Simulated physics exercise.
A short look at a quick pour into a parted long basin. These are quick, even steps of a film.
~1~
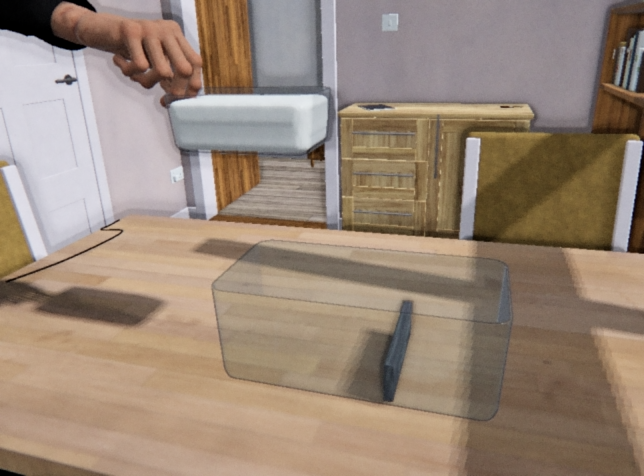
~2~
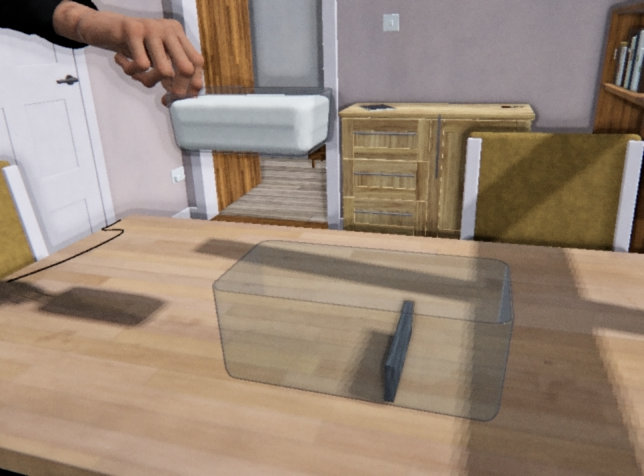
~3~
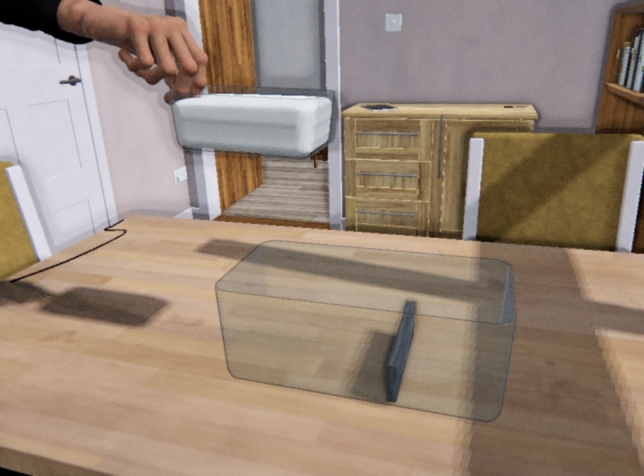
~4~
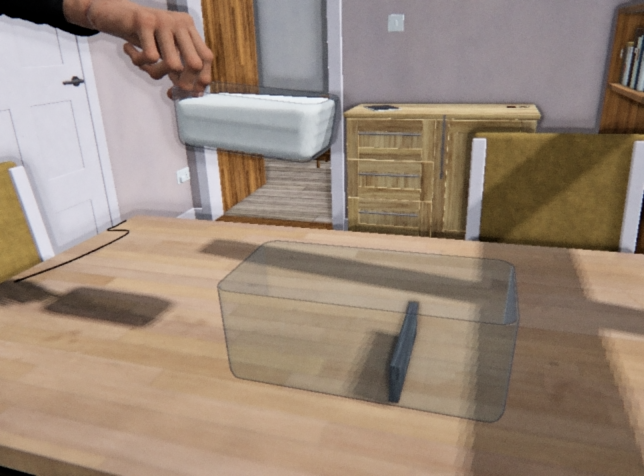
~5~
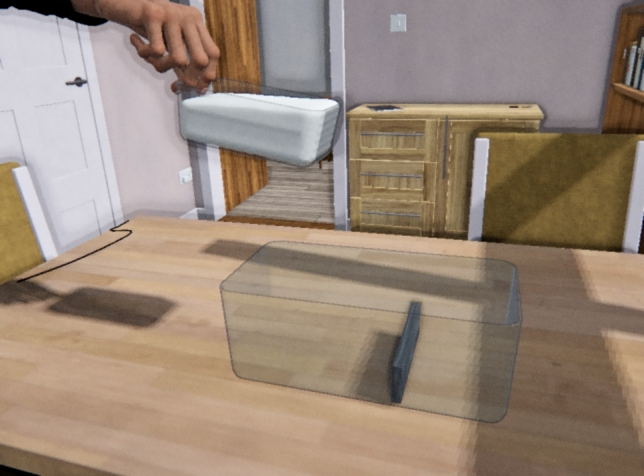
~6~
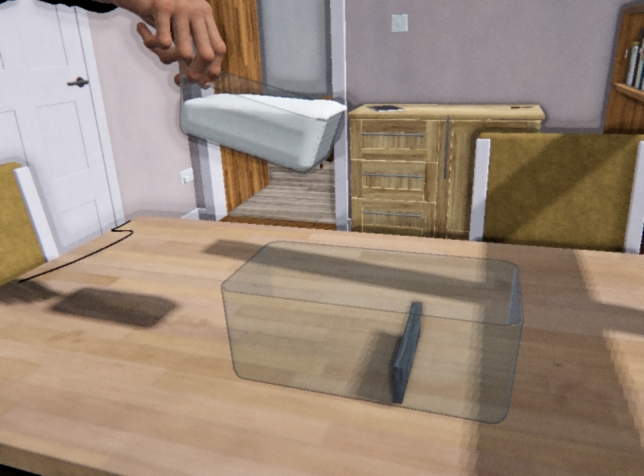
A hand tilting a pale, liquid-filled container gradually down to the right above a wooden table holding a clear, divided long basin.
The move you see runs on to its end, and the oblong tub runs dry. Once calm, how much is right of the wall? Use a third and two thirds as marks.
It comes to from a third to two thirds.
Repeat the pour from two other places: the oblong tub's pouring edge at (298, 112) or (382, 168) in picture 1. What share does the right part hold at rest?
In turn 5 and 75 in a hundred.
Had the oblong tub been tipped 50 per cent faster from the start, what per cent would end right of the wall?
Some 30 per cent.
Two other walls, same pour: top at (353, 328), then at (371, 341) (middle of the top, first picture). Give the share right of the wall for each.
First some 75, then 60 per cent.
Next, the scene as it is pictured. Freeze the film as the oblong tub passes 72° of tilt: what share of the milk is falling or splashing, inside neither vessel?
Some 45 per cent.
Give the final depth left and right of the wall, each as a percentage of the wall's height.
Left about 20, right about 40.
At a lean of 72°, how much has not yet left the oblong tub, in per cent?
Roughly 20 in a hundred.
A moment on, the oblong tub is tipped part way and 20 per cent is still to pour, 11 is left of the wall and 22 right of it.
Next, the oblong tub is tipped right over and 3 per cent is still to pour, 44 is left of the wall and 44 right of it.
Then the oblong tub is tipped right over and 0 per cent is still to pour, 51 is left of the wall and 45 right of it.
Later the oblong tub is tipped right over and 0 per cent is still to pour, 51 is left of the wall and 45 right of it.
Finally, 51 per cent lies left of the wall, 45 right of it and 5 outside.
